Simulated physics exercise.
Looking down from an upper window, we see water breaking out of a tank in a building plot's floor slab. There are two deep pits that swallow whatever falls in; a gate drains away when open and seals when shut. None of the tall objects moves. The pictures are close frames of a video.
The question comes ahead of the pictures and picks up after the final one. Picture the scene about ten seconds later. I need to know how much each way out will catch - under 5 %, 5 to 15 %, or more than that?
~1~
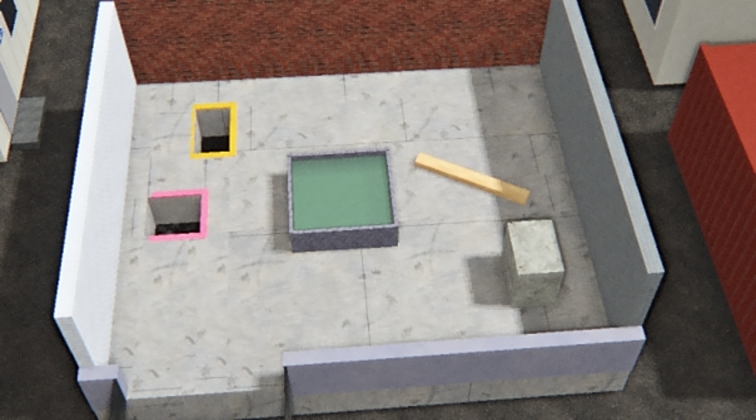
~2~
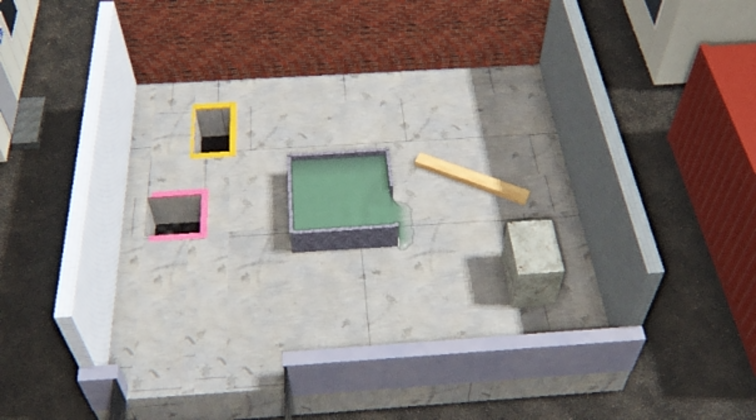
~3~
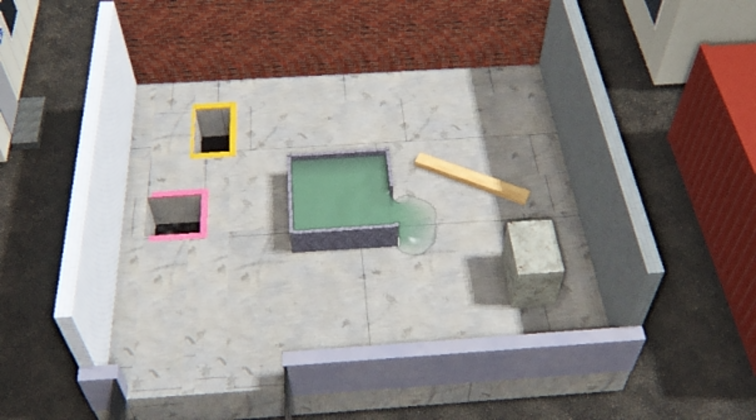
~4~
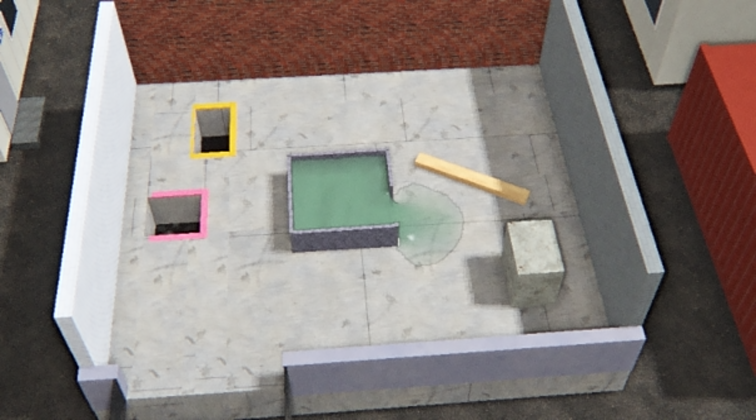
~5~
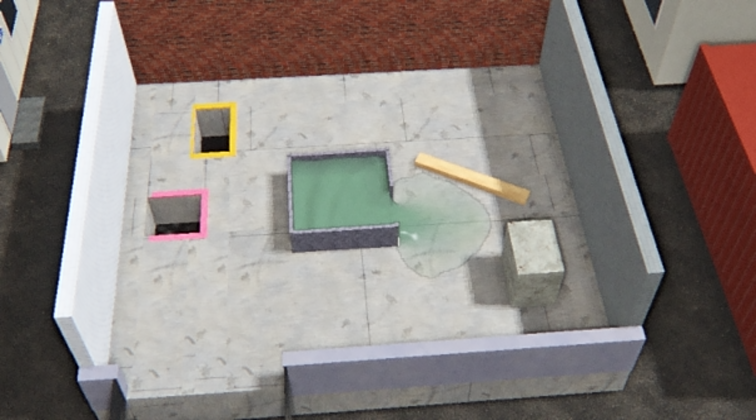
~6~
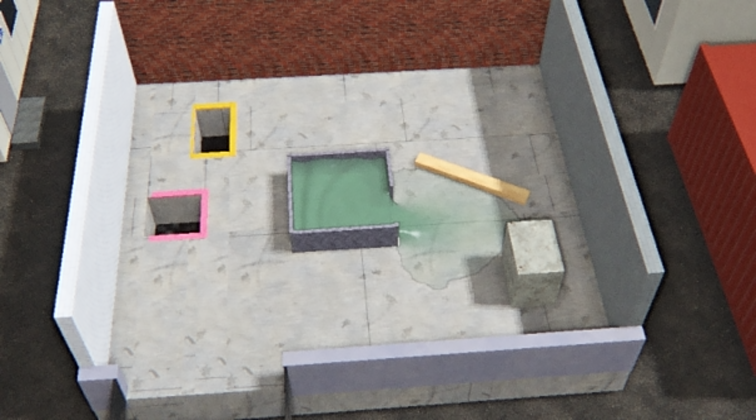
As I see it, the gate gets hardly any of it - below five per cent. The pink pit gets hardly any of it - below five per cent. The yellow pit gets hardly any of it - below five per cent.
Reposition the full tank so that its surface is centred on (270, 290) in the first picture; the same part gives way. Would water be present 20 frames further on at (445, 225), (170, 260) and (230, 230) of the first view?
Soaked - unflooded - unflooded.
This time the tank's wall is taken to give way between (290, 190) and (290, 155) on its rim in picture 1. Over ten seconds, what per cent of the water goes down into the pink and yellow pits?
Pink: 35 percent; yellow: 20 percent.
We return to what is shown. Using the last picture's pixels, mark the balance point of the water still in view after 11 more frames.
Around pixel (405, 225) of the last picture.
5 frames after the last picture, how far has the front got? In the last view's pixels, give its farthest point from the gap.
I'd say at around (582, 253).
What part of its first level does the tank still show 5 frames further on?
Near 70 in a hundred.
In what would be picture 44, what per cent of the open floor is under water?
I reckon 40 per cent or so.
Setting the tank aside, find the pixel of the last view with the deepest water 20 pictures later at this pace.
It will be deepest around (608, 352).
A moment on, water covers 10 % of the floor; the gate 0 %, the pink pit 0 %, the yellow pit 0 %.
Next, water covers 15 % of the floor; the gate 0 %, the pink pit 0 %, the yellow pit 0 %.
Then, water covers 25 % of the floor; the gate 0 %, the pink pit 0 %, the yellow pit 0 %.
Later, water covers 40 % of the floor; the gate 0 %, the pink pit 0 %, the yellow pit 0 %.
In the end, water covers 65 % of the floor; the gate 1 %, the pink pit 0 %, the yellow pit 0 %.
